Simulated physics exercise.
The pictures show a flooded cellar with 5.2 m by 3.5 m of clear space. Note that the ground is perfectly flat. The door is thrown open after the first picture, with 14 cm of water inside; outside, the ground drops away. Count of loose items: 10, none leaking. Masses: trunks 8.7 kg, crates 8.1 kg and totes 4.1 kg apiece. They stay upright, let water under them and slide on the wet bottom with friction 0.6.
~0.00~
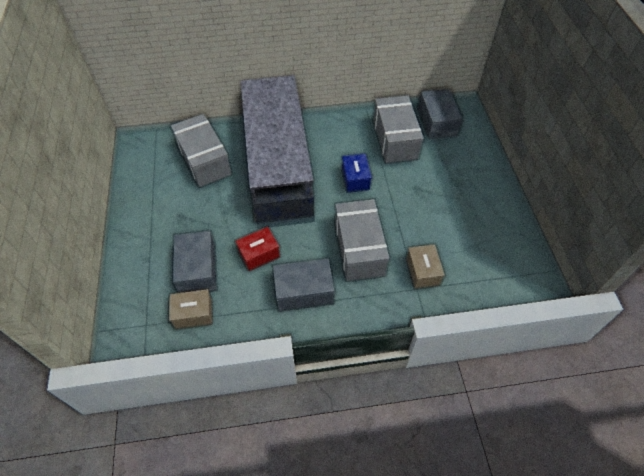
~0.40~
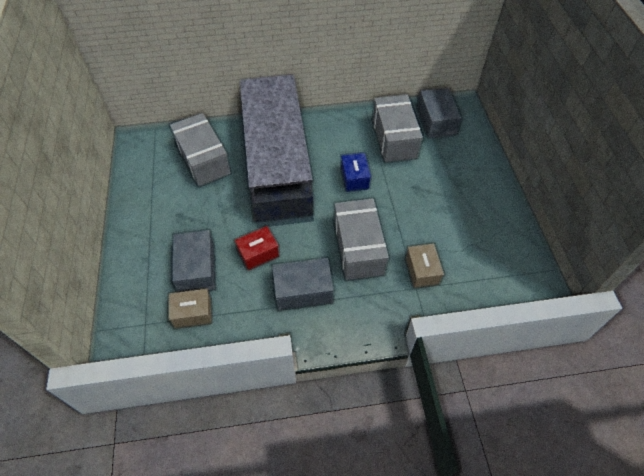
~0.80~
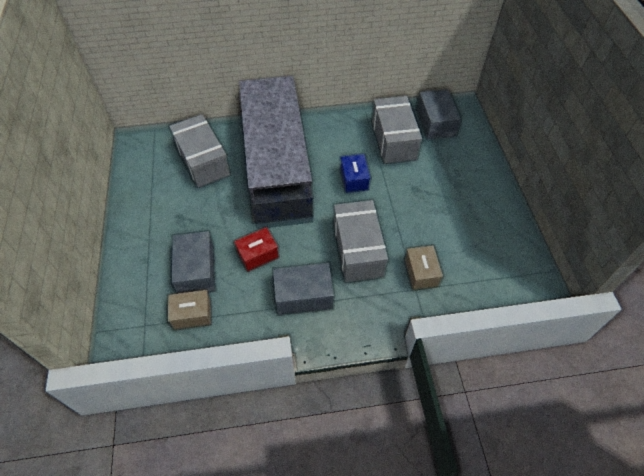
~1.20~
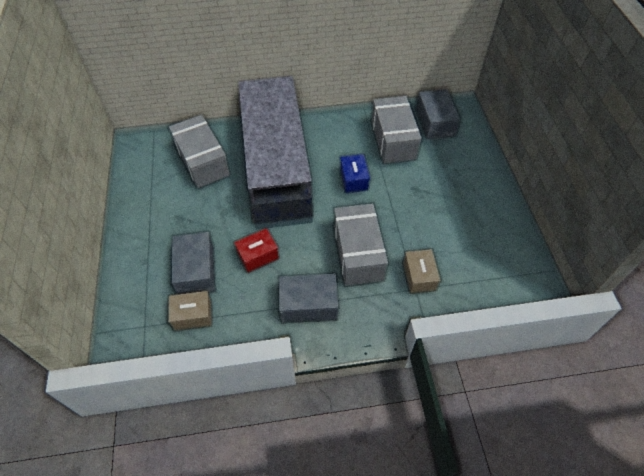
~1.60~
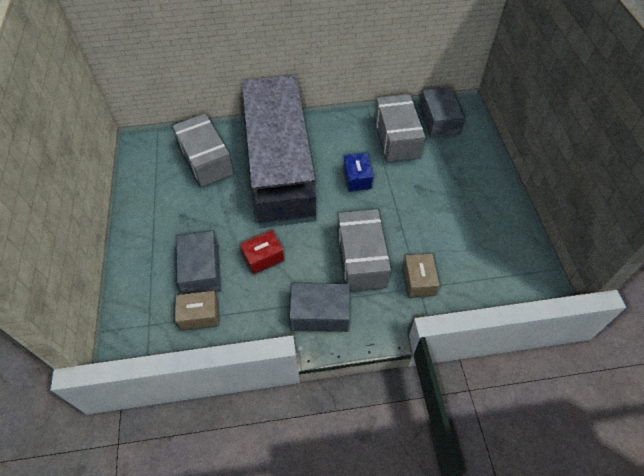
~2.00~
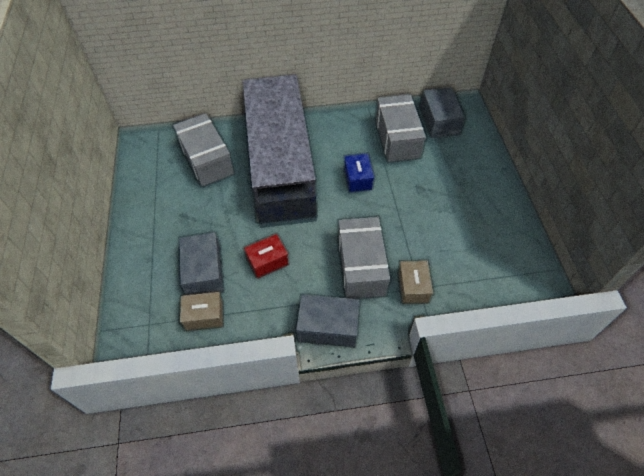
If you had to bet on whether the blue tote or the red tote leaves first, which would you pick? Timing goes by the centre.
I would pick the red one.
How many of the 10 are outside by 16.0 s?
7.
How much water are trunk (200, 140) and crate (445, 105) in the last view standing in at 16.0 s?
Depth approx. 9 cm / 9 cm.
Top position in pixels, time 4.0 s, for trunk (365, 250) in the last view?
Position: About (347, 302).
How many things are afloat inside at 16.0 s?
At that time, 3.
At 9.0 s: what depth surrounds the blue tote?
Near 10 cm deep.
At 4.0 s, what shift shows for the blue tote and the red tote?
Close to 30 cm for the first and 50 cm for the second.
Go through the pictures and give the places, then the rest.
The first picture shows the blue tote at (357, 167) floats; the red tote at (257, 243), afloat; 14 cm deep round most things; 0 of 10 have shifted.
The second picture shows the blue tote at (356, 166), afloat; the red tote at (256, 243) floats; 14 cm deep round most things; 0 of 10 have shifted.
The third picture shows the blue tote at (355, 167), afloat; the red tote at (256, 244), afloat; about 2320 L in view; 0 of 10 have shifted.
The fourth picture shows the blue tote at (355, 167), afloat; the red tote at (256, 245) floats; about 2290 L in view; 2 of 10 have shifted.
The fifth picture shows the blue tote at (358, 166) floats; the red tote at (261, 247) floats, 5 cm from its start; 13 cm deep round most things; 3 of 10 have shifted.
The sixth picture shows the blue tote at (359, 167) floats; the red tote at (266, 251), afloat, 12 cm from its start; 13 cm deep round most things; 5 of 10 have shifted.
After 4.0 s the blue tote is near (357, 186), 0.3 m from its start, afloat; the red tote is near (288, 269), 0.5 m from its start, afloat; 1 of 10 are out; 9 afloat.
After 9.0 s the blue tote is near (363, 215), 0.7 m from its start, afloat; the red tote has gone out (at 7.2 s); 5 of 10 are out; 5 afloat.
After 16.0 s the blue tote has gone out (at 15.4 s); the red tote has gone out (at 7.2 s); 7 of 10 are out; 3 afloat.
After 20.0 s the blue tote has gone out (at 15.4 s); the red tote has gone out (at 7.2 s); 7 of 10 are out; 3 afloat.
